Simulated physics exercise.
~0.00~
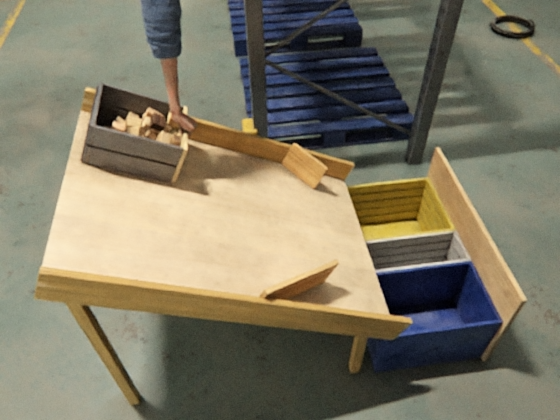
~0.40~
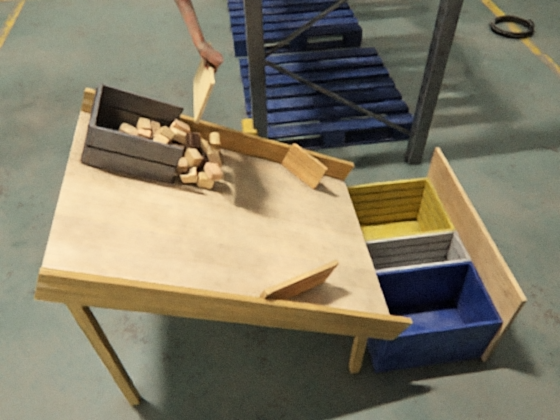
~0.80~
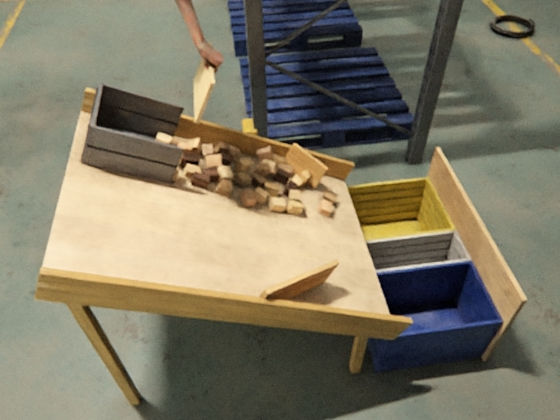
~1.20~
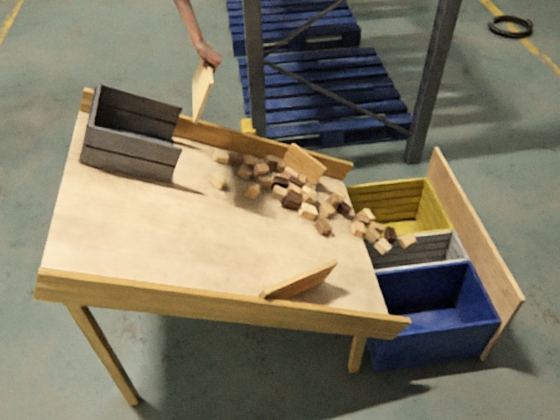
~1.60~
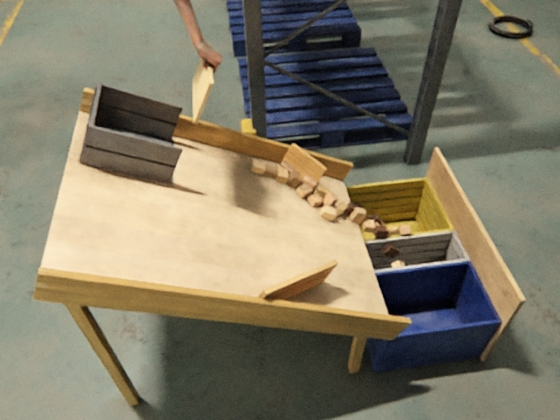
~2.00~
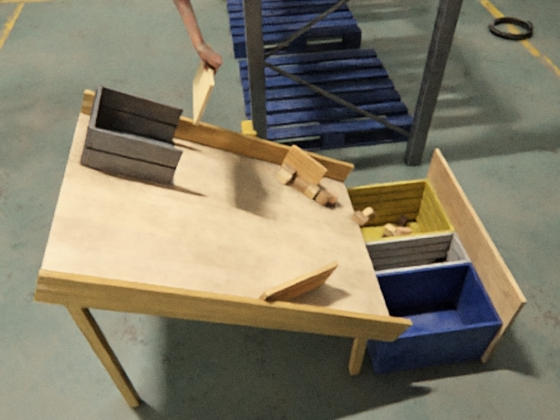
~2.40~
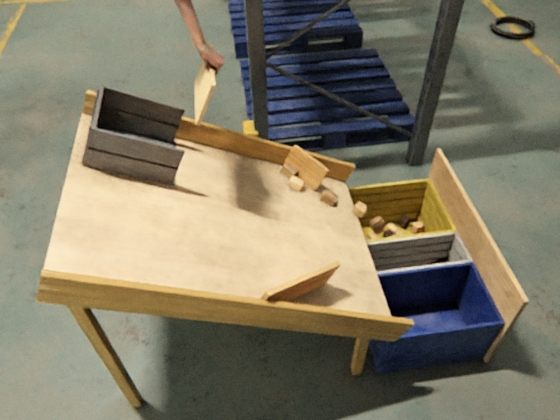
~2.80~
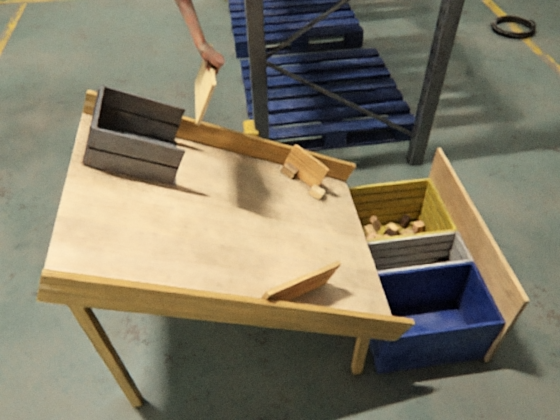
Wooden blocks spill from a grey pen as a hand lifts its gate, tumbling down a sloping table past an angled board into the totes at the foot; most settle in the yellow tote, some drop into the white one, the blue tub stays empty, and a straggler remains by the board.
